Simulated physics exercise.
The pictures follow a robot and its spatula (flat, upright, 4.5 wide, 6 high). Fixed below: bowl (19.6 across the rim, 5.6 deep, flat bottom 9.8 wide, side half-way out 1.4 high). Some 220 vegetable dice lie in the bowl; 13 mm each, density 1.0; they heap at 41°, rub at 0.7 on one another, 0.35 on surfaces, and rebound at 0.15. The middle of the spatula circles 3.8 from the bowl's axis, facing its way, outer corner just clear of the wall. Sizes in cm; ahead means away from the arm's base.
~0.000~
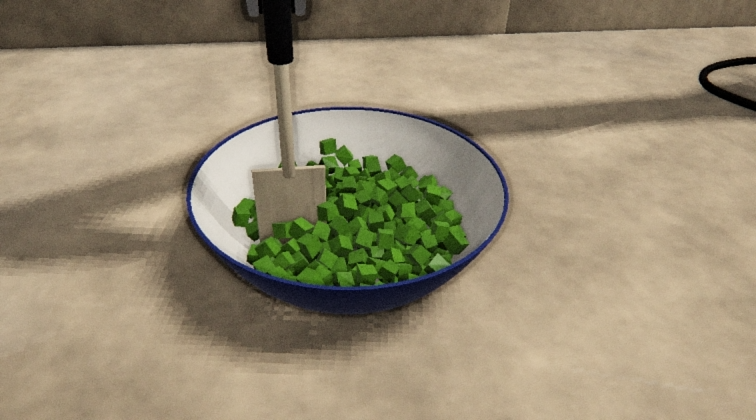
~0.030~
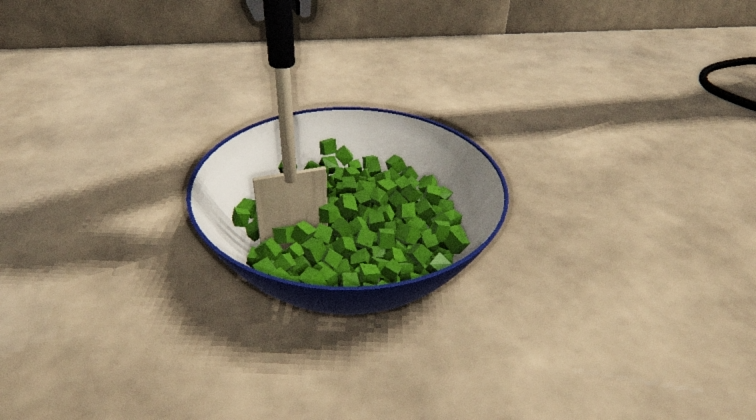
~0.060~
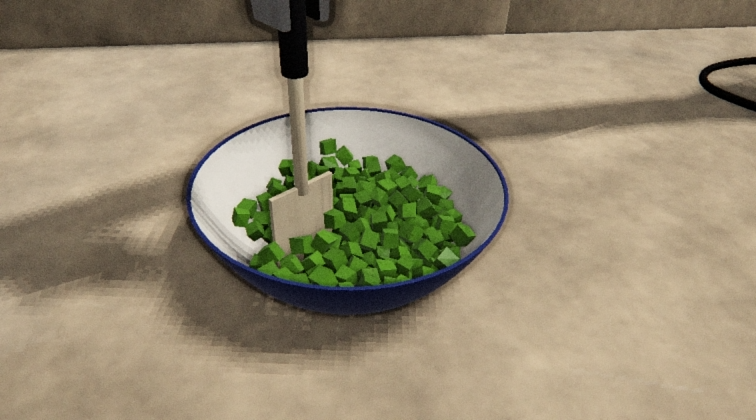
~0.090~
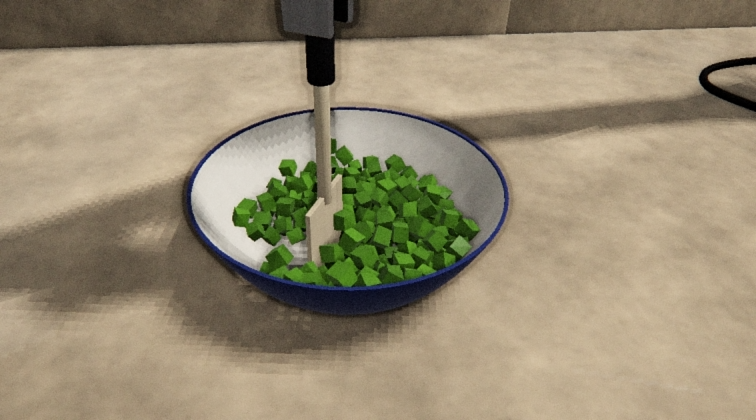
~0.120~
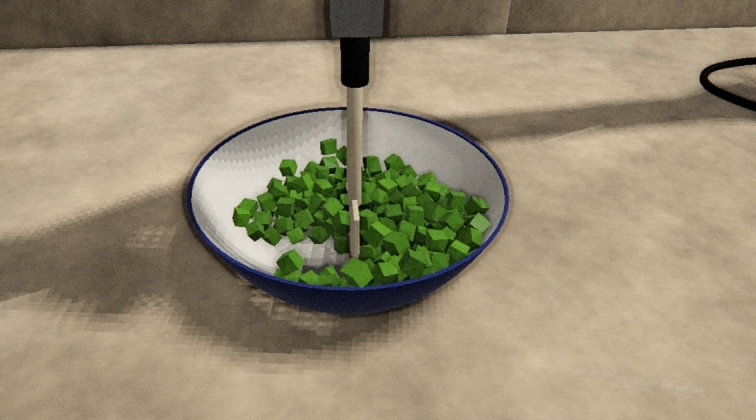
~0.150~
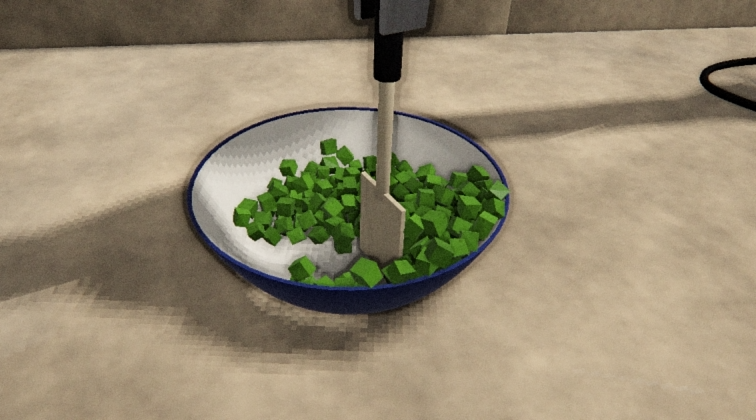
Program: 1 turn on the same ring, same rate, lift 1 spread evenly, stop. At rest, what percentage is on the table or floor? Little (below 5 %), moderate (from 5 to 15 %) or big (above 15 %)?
Share on the table or floor: Big (above 15 %).
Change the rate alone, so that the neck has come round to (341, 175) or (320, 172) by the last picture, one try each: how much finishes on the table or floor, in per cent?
About 15 and 10 per cent.
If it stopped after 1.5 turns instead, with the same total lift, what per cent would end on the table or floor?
Then about 35 per cent.
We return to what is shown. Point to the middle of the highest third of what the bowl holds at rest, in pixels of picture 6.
Near (280, 258).
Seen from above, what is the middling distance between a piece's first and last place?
Some 9 cm.
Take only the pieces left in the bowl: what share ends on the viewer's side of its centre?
Roughly 60 per cent.
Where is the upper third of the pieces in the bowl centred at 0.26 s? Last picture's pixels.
Near (412, 142).
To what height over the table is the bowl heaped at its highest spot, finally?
About 6.5 cm.
After 0.26 s, 204° round, highest piece 8 above the table; 200 in the bowl, 2 on the table or floor, 17 in flight or on the tool.
After 0.36 s, 297° round, highest piece 9 above the table; 185 in the bowl, 19 on the table or floor, 15 in flight or on the tool.
After 0.62 s, 0° round, highest piece 7 above the table; 168 in the bowl, 51 on the table or floor.
After 1.32 s, 0° round, highest piece 7 above the table; 168 in the bowl, 51 on the table or floor.
At rest, 168 in the bowl, 51 on the table or floor. That is 23 % on the table or floor.
